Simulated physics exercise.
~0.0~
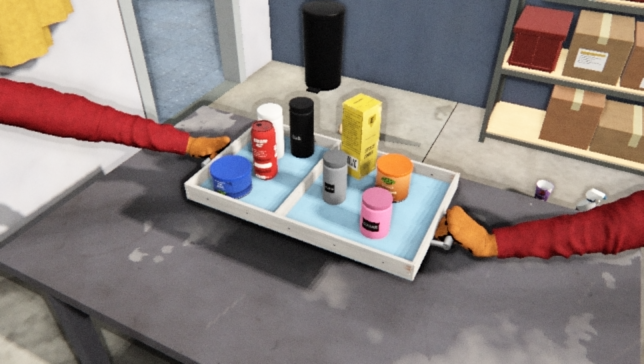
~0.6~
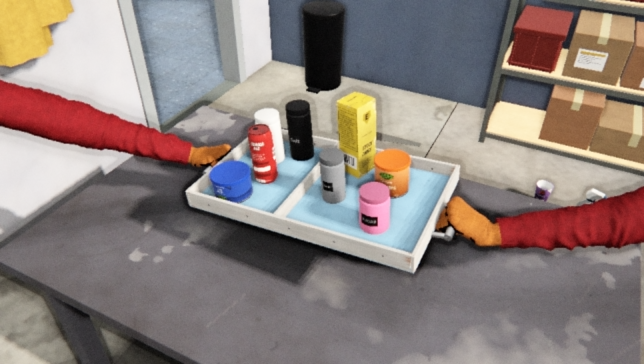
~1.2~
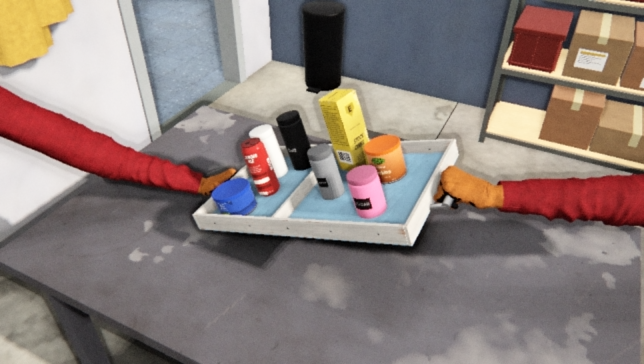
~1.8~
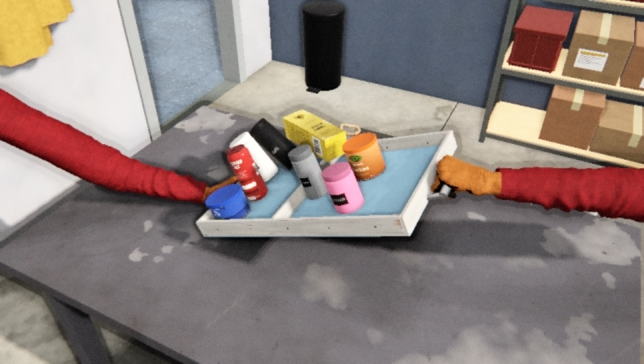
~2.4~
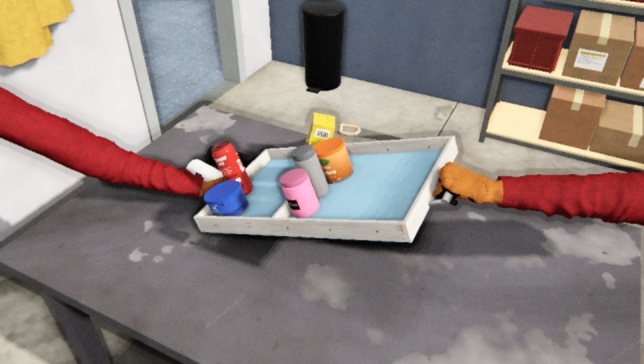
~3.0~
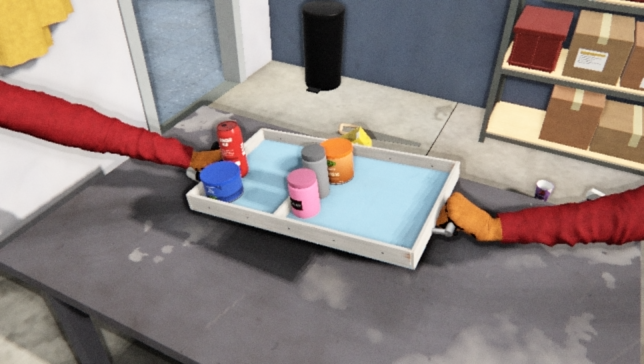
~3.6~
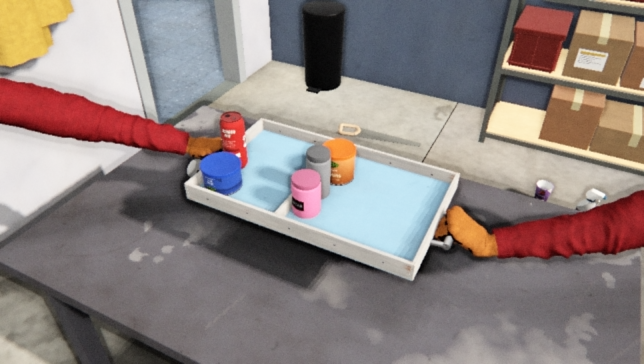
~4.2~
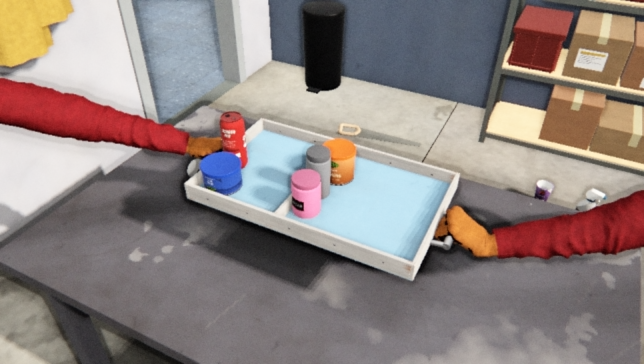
A hand-held tray tips left, spilling three of its eight containers, then is levelled again.
